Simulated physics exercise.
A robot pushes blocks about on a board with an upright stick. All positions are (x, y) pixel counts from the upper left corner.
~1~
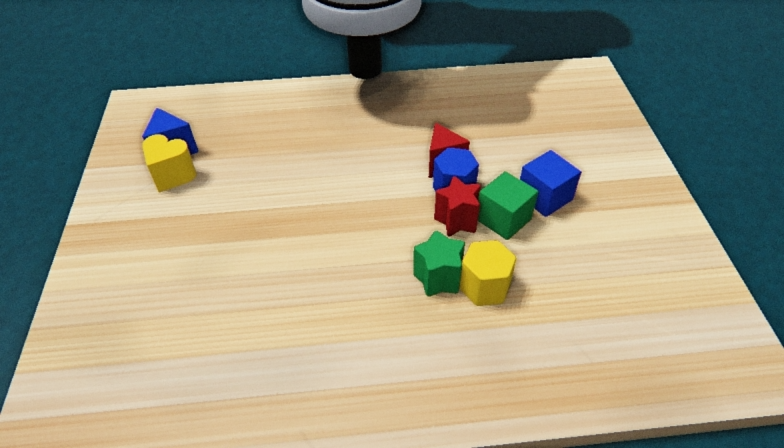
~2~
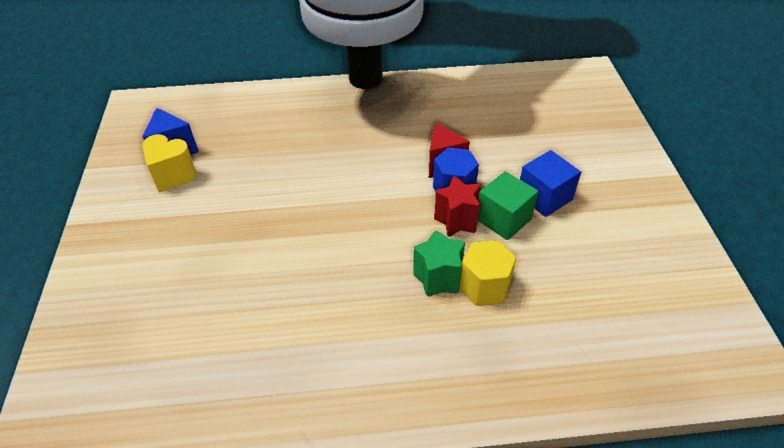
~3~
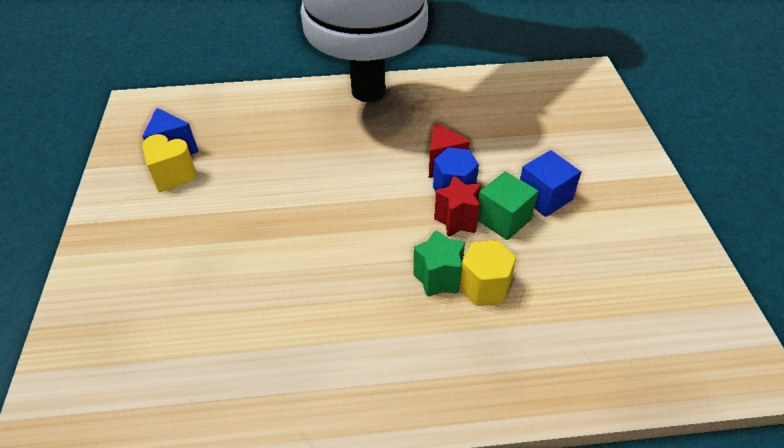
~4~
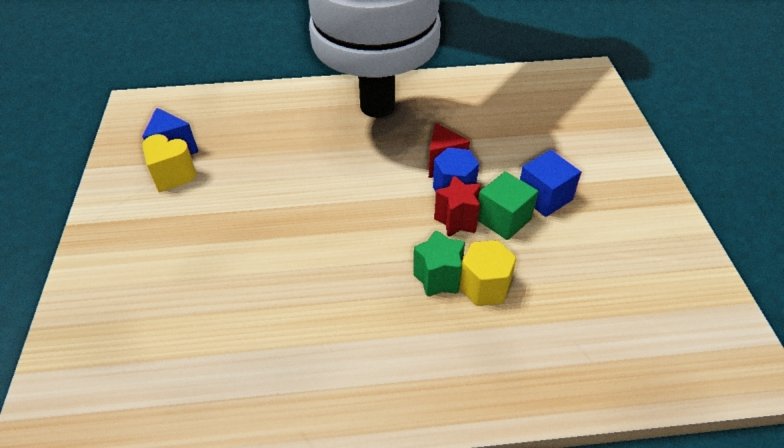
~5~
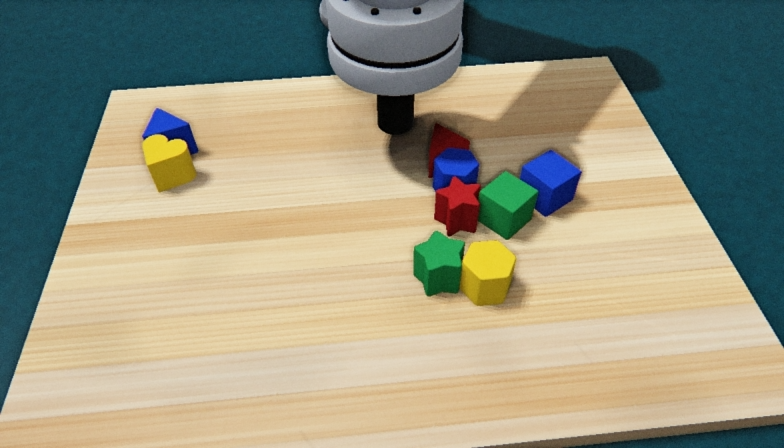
A robot arm with an upright black stick moved slowly down and slightly right over a wooden board, nearing a red triangle and a cluster of colourful blocks, while none of the blocks moved.
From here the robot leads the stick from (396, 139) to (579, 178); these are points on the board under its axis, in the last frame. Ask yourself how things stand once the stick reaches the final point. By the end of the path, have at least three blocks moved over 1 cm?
No, that is not what happens.
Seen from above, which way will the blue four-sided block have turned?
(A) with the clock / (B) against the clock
A.
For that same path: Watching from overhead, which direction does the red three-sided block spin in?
It swings round clockwise.
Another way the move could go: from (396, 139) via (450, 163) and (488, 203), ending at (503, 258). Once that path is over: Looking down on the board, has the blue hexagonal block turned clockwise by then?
Short answer: Yes.
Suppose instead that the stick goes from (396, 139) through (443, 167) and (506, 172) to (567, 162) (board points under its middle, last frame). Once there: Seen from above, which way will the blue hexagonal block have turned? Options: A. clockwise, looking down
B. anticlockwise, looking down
Option A.
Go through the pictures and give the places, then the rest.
In the first picture, stick's lower end (366, 70); red three-sided block (445, 137); blue hexagonal block (457, 161); green four-sided block (509, 190); blue four-sided block (552, 168).
In the second picture, stick (366, 80); blocks still.
In the third picture, stick (369, 92); blocks still.
In the fourth picture, stick (378, 107); blocks still.
In the fifth picture, stick (396, 124); red three-sided block (445, 137); blue hexagonal block (457, 161); green four-sided block (509, 190); blue four-sided block (552, 168).
On the path given first. One third of the way, stick (456, 137); red three-sided block (472, 143), turned 45° clockwise; blue hexagonal block (459, 164), turned 15° clockwise.
Two thirds of the way, stick (520, 150); red three-sided block (496, 154), turned 95° clockwise; blue hexagonal block (459, 164), turned 15° clockwise.
At the end, stick (584, 163); red three-sided block (496, 154), turned 95° clockwise; blue hexagonal block (459, 164), turned 15° clockwise; green four-sided block still; blue four-sided block (567, 175), turned 50° clockwise.
